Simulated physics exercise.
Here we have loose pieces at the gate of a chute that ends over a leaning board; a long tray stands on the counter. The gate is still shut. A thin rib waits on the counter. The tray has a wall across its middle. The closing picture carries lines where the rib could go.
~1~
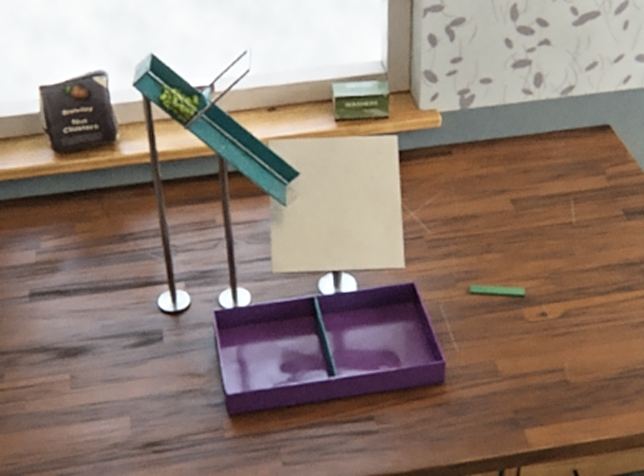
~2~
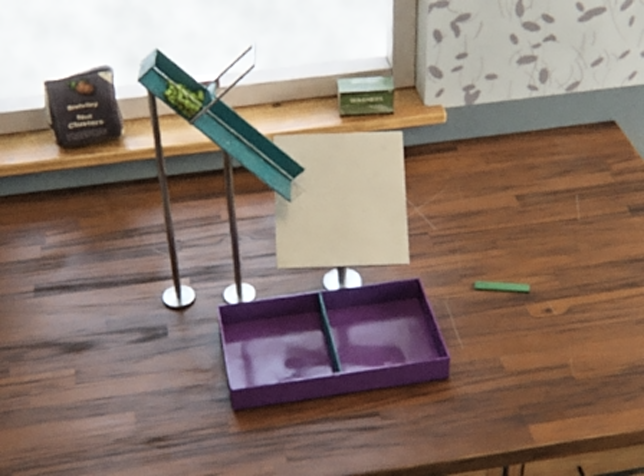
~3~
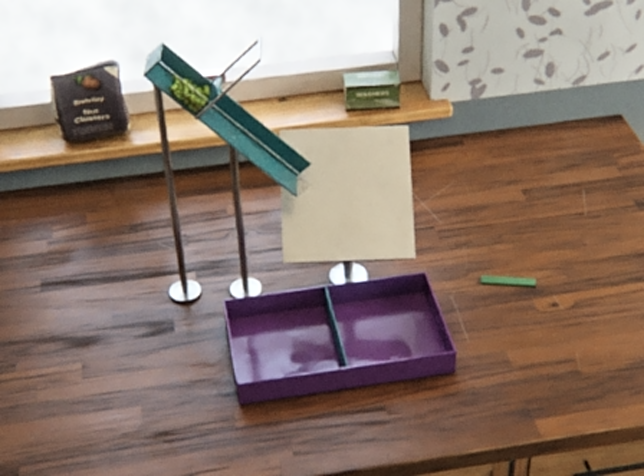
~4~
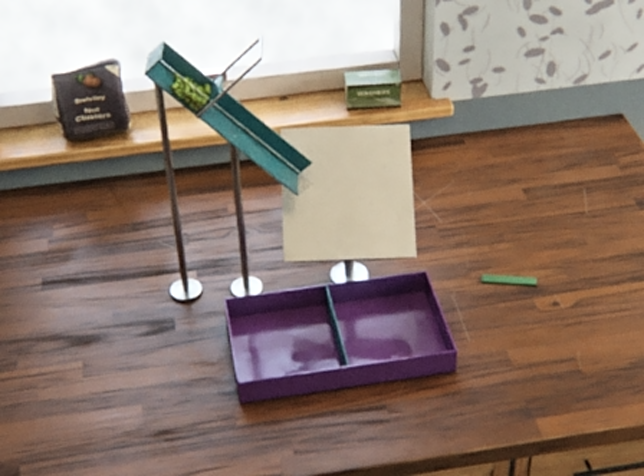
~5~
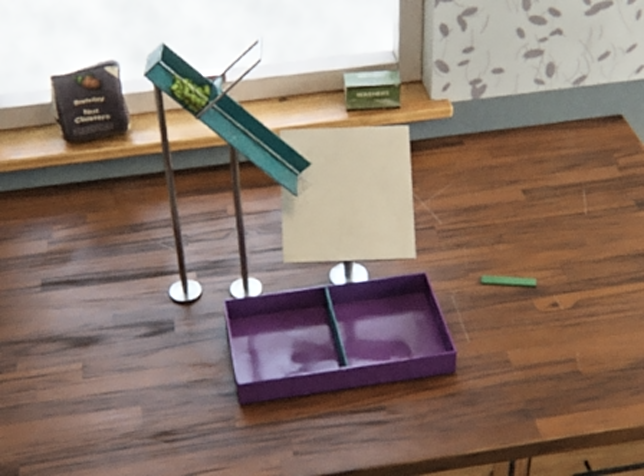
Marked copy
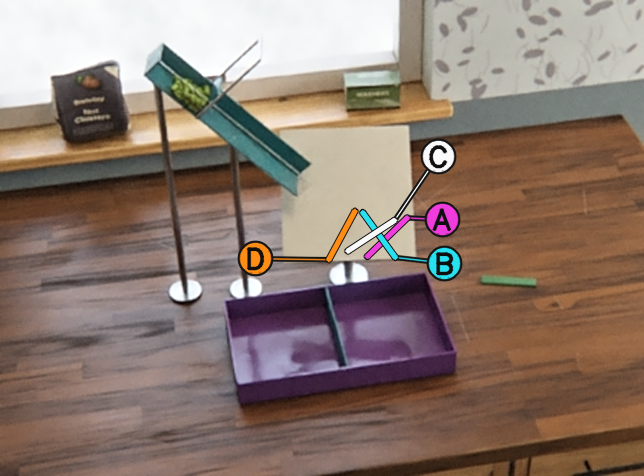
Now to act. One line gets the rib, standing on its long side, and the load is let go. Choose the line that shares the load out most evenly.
It is C.
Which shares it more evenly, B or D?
D.
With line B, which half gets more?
The right half.
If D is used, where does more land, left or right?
Left.
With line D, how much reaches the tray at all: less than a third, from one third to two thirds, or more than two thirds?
It is more than two thirds.
On the marked copy, line A from (407, 217) to (367, 256); line B from (362, 212) to (395, 257); line C from (394, 220) to (347, 251); line D from (354, 211) to (328, 259).
With A, of what is caught, about a tenth in the left half, almost all in the right.
With B, of what is caught, just a few in the left half, almost all in the right.
With C, of what is caught, roughly half in the left half, roughly half in the right.
With D, of what is caught, the larger part in the left half, roughly a quarter in the right.
